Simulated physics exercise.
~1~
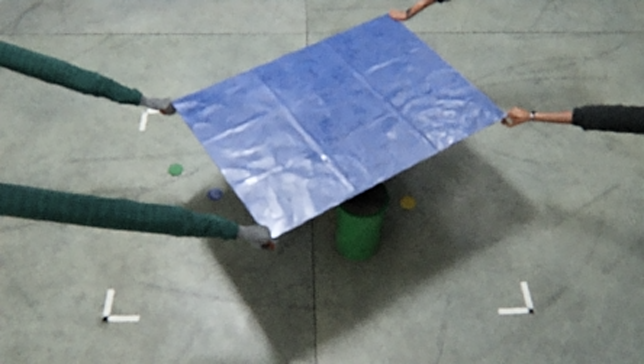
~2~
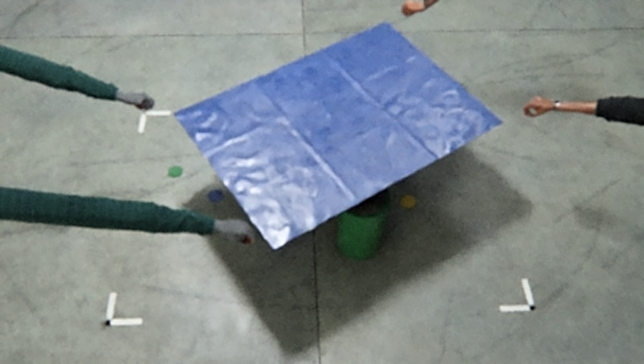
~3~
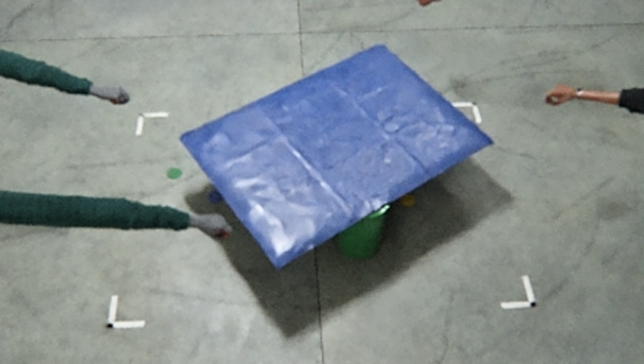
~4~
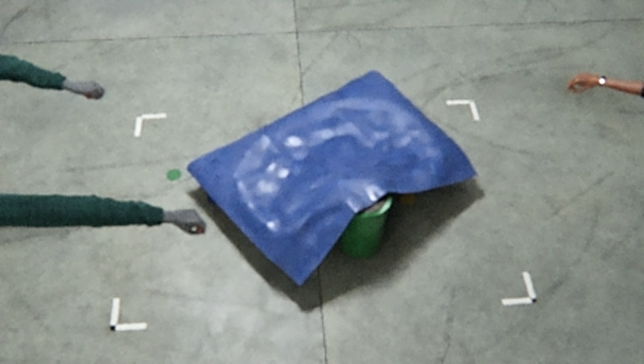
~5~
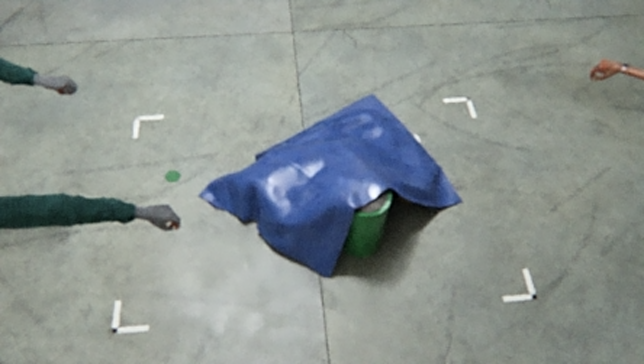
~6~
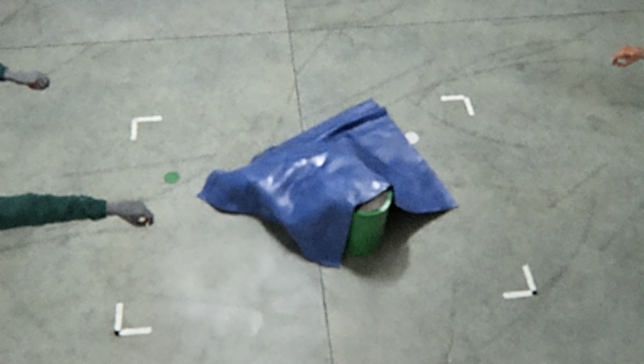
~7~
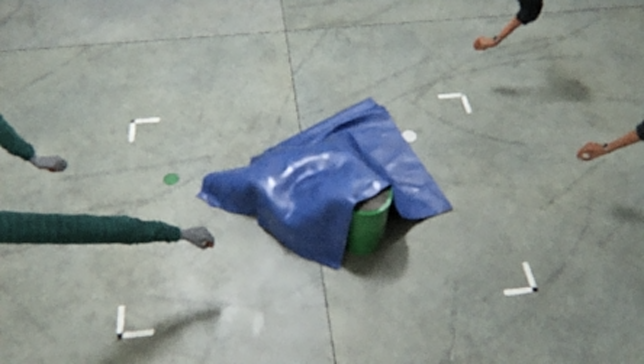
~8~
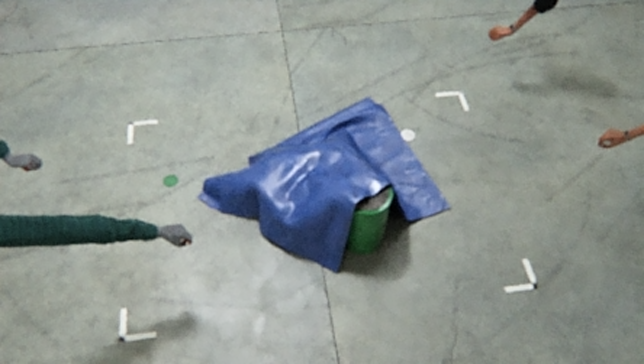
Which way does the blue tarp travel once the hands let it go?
The blue tarp moves down, settling over the green container.
A blue tarp, let go by several hands, drops and drapes over a green container.
